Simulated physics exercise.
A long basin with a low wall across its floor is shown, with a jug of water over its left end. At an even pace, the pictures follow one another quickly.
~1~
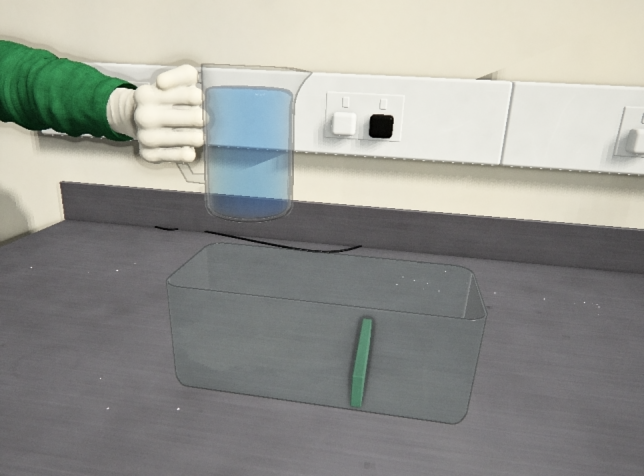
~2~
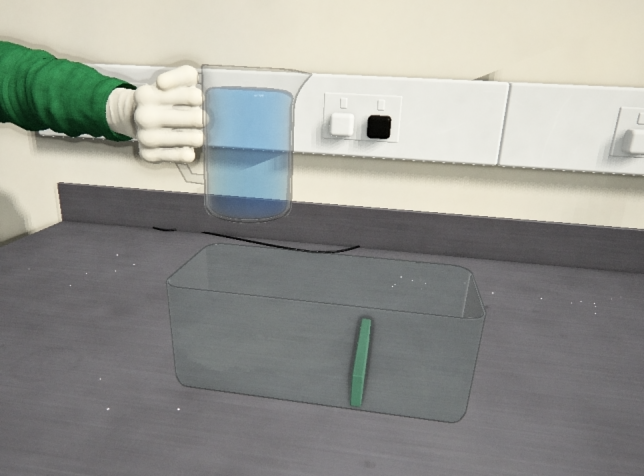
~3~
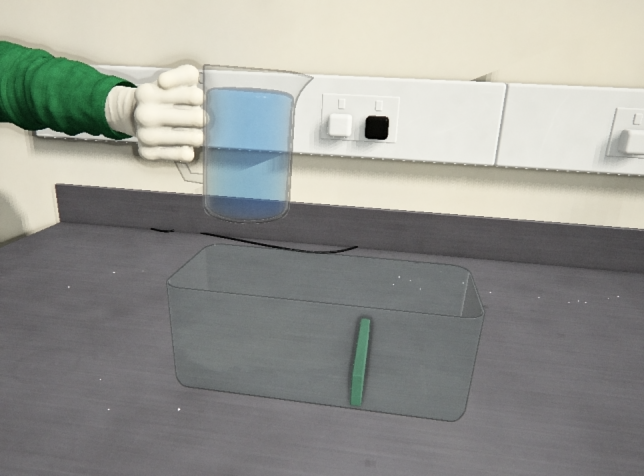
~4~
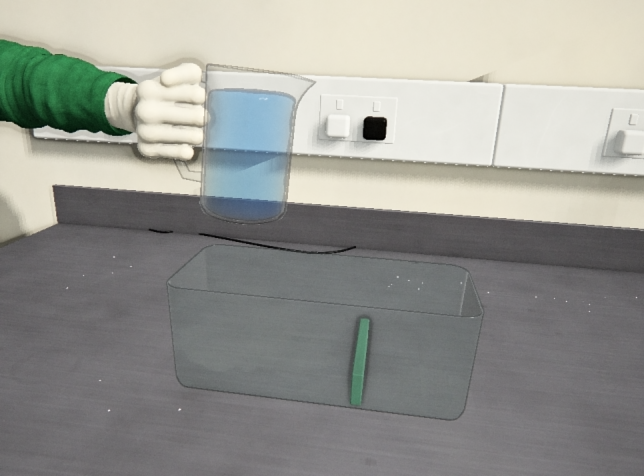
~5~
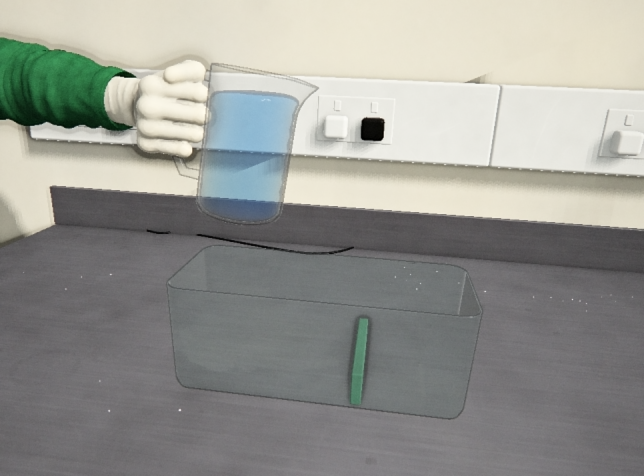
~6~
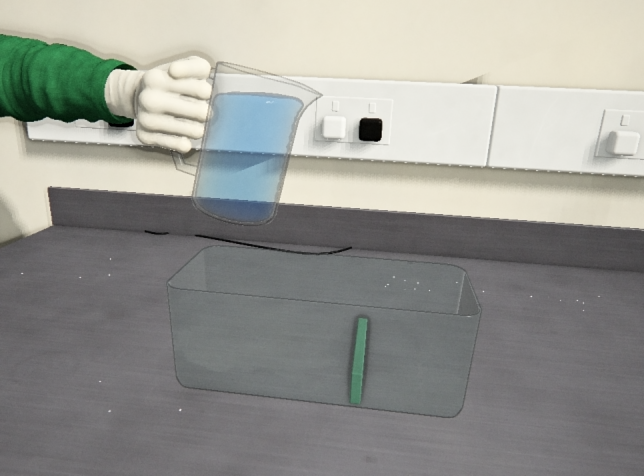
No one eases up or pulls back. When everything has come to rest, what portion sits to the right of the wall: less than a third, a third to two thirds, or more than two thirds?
More than two thirds sits there.
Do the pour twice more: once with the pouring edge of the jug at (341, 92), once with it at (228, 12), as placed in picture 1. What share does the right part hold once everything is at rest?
You'd get around 75 per cent and then around 5 per cent.
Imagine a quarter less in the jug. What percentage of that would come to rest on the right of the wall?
Near 85 parts in a hundred.
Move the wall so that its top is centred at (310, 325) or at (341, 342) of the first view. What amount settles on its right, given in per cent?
First try around 95 percent; second try around 95 percent.
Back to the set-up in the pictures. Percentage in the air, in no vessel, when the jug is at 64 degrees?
Share in flight: Approx. 10 %.
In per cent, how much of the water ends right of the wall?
Close to 75 per cent.
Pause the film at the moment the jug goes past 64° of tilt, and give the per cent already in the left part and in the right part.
About 0 % left and about 0 % right.
A moment on, the jug is tipped part way and 89 per cent is still to pour, 0 is left of the wall and 2 right of it.
Next, the jug is tipped on its side and 48 per cent is still to pour, 1 is left of the wall and 33 right of it.
Then the jug is tipped right over and 9 per cent is still to pour, 6 is left of the wall and 79 right of it.
Later the jug is tipped right over and 1 per cent is still to pour, 16 is left of the wall and 82 right of it.
Finally, 24 per cent lies left of the wall, 75 right of it and 1 outside.
